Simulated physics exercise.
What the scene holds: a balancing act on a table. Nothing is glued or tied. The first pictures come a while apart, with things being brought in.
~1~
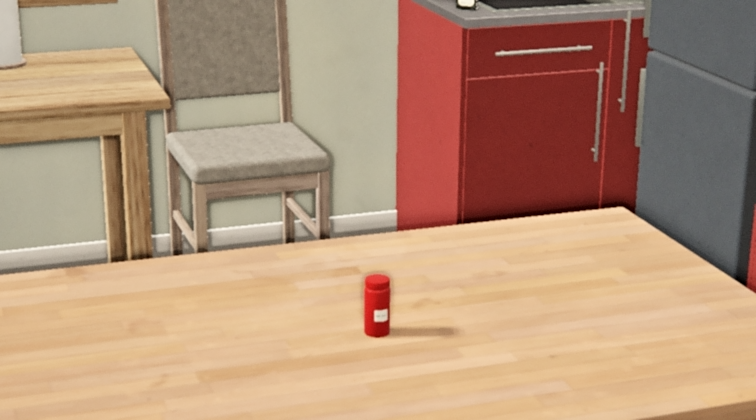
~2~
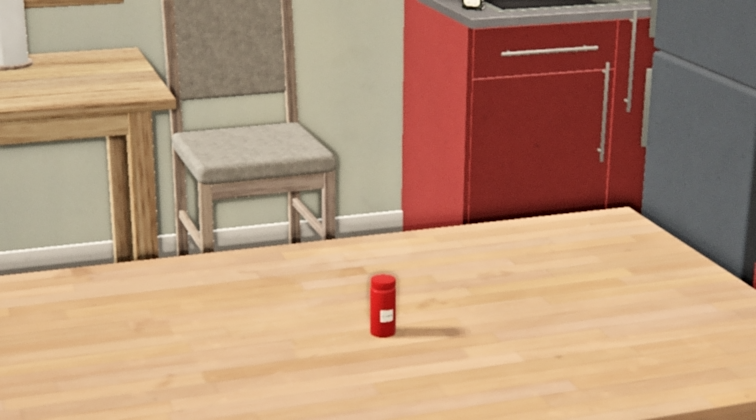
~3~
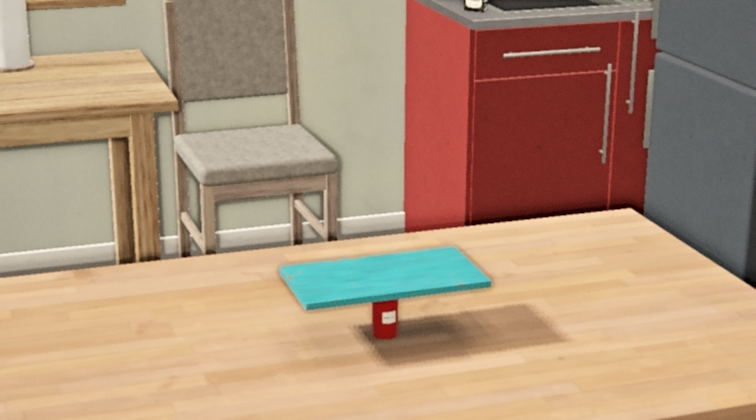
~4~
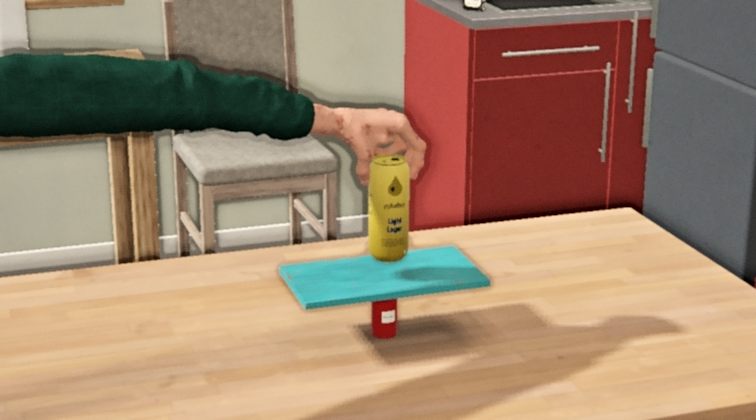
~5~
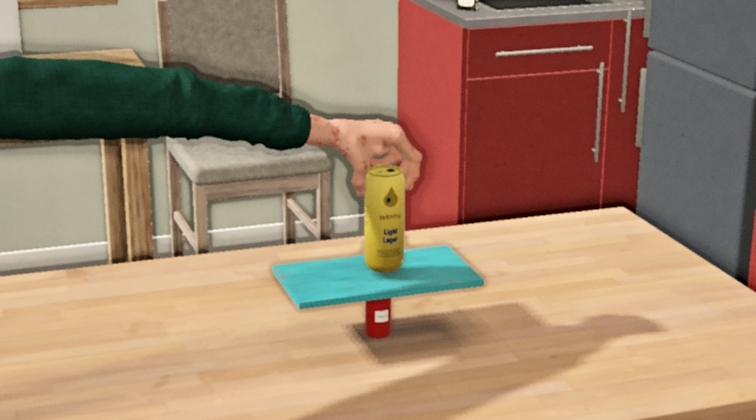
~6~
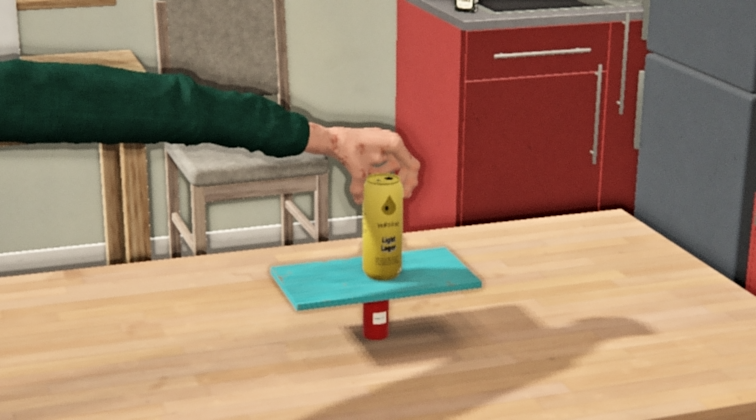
The clip opens on a small red shaker standing alone on a wooden table in a kitchen. A flat turquoise board then appears, resting across the top of the shaker. Next, a hand in a dark green sleeve reaches in from the left and lowers a yellow can onto the board, still holding it.
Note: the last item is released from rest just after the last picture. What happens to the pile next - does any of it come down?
Nothing comes down.
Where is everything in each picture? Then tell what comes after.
The last thing is not in view yet; red shaker (377, 306), in the first frame.
The last thing is not in view yet; red shaker (383, 306), in the second frame.
The last thing is not in view yet; red shaker (385, 307), in the third frame.
On its way; yellow can (389, 209); red shaker (385, 307), in the fourth frame.
On its way; yellow can (385, 220); red shaker (378, 306), in the fifth frame.
Set down, still held; yellow can (383, 227); red shaker (376, 308), in the sixth frame.
Then, 0.40 s on from there, no change.
Then, 1.10 s on from there, yellow can resting near (383, 228).
In the end, all 3 unmoved. At the end, from the last picture's camera, yellow can near (383, 228). The stack keeps its balance.
